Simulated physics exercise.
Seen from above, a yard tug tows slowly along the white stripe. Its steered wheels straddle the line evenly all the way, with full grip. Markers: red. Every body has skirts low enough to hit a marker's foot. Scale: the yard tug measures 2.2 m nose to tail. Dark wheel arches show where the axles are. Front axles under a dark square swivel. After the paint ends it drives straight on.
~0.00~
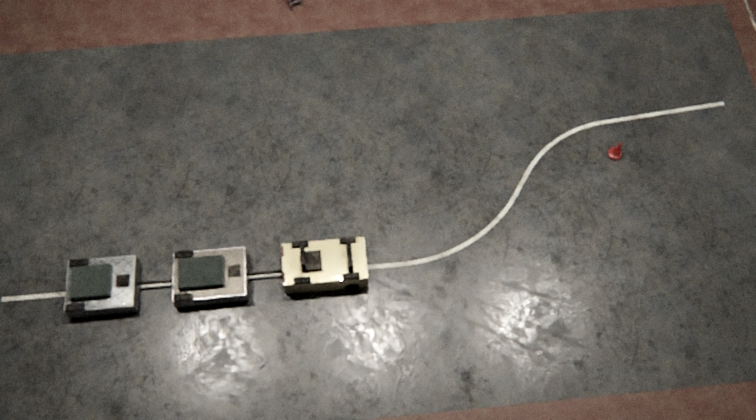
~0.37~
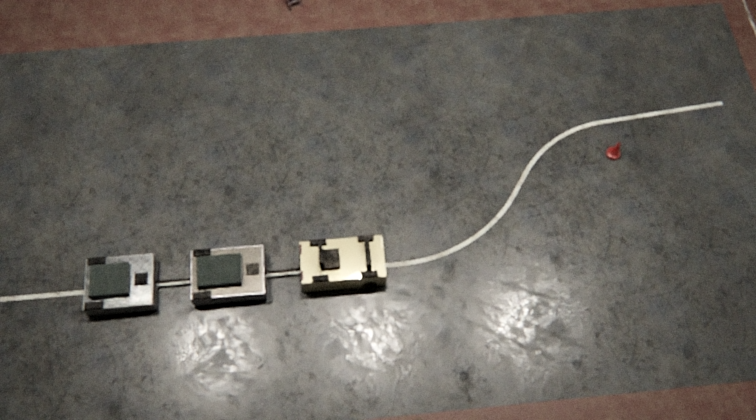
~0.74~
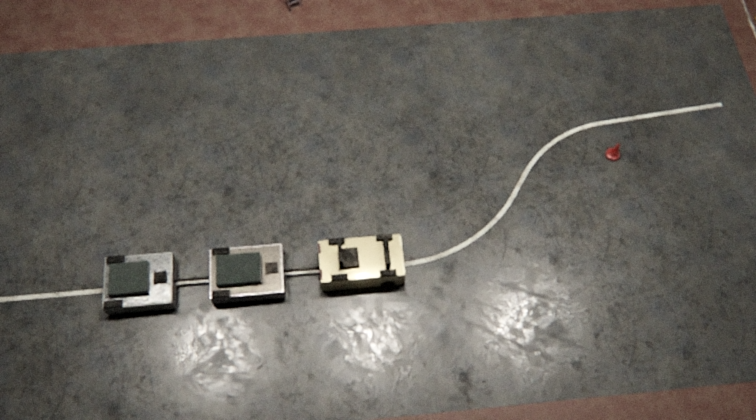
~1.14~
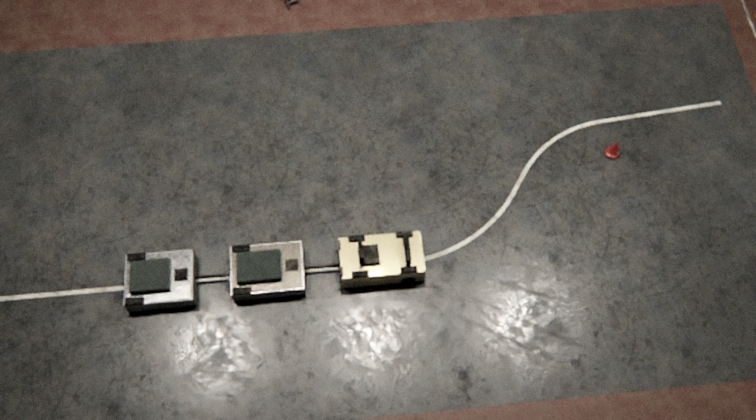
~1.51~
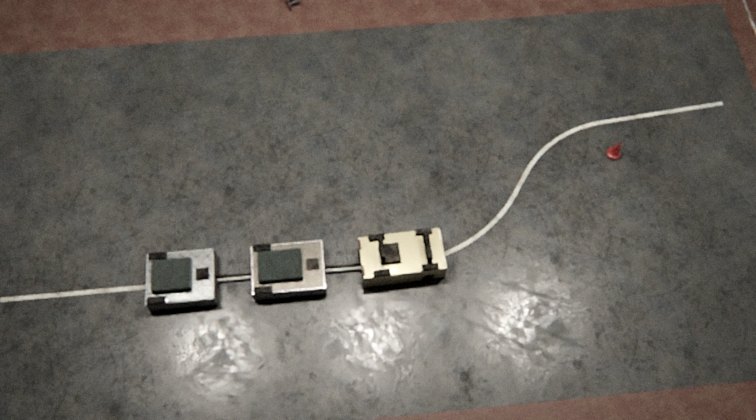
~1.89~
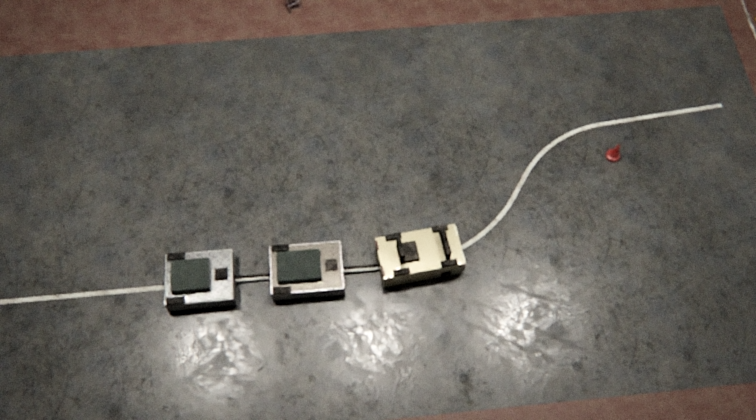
A large dark grey mat with reddish-brown floor at its edges is seen from above, crossed by a thin white line that runs level at lower left and bends up to the upper right. A pale yellow block-like vehicle sits ahead of two silver trailers with dark tops, with a small red object at right. The linked three roll slowly rightward along the line, the front one finally turning slightly upward.
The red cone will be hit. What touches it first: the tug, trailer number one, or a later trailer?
It is trailer number one.
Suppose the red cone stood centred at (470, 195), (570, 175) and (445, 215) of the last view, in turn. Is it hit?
First struck, second struck, third struck.
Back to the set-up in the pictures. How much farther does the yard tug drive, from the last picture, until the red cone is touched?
About 10.0 m.
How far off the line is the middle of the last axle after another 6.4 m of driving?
Some 30 cm off it.
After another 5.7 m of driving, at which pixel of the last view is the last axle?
Near (377, 255).
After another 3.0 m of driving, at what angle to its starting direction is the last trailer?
About 0°.
Then, 5.0 s in, the last axle is at (332, 264) of the last picture, 5 cm off the line.
Then, 8.1 s in, the last axle is at (468, 213) of the last picture, 60 cm off the line.
Then, 9.0 s in, the last axle is at (499, 189) of the last picture, 40 cm off the line; the first trailer has hit red.
Then, 14.4 s in, the last axle is at (712, 99) of the last picture, 10 cm off the line; 1 of 1 struck in all.
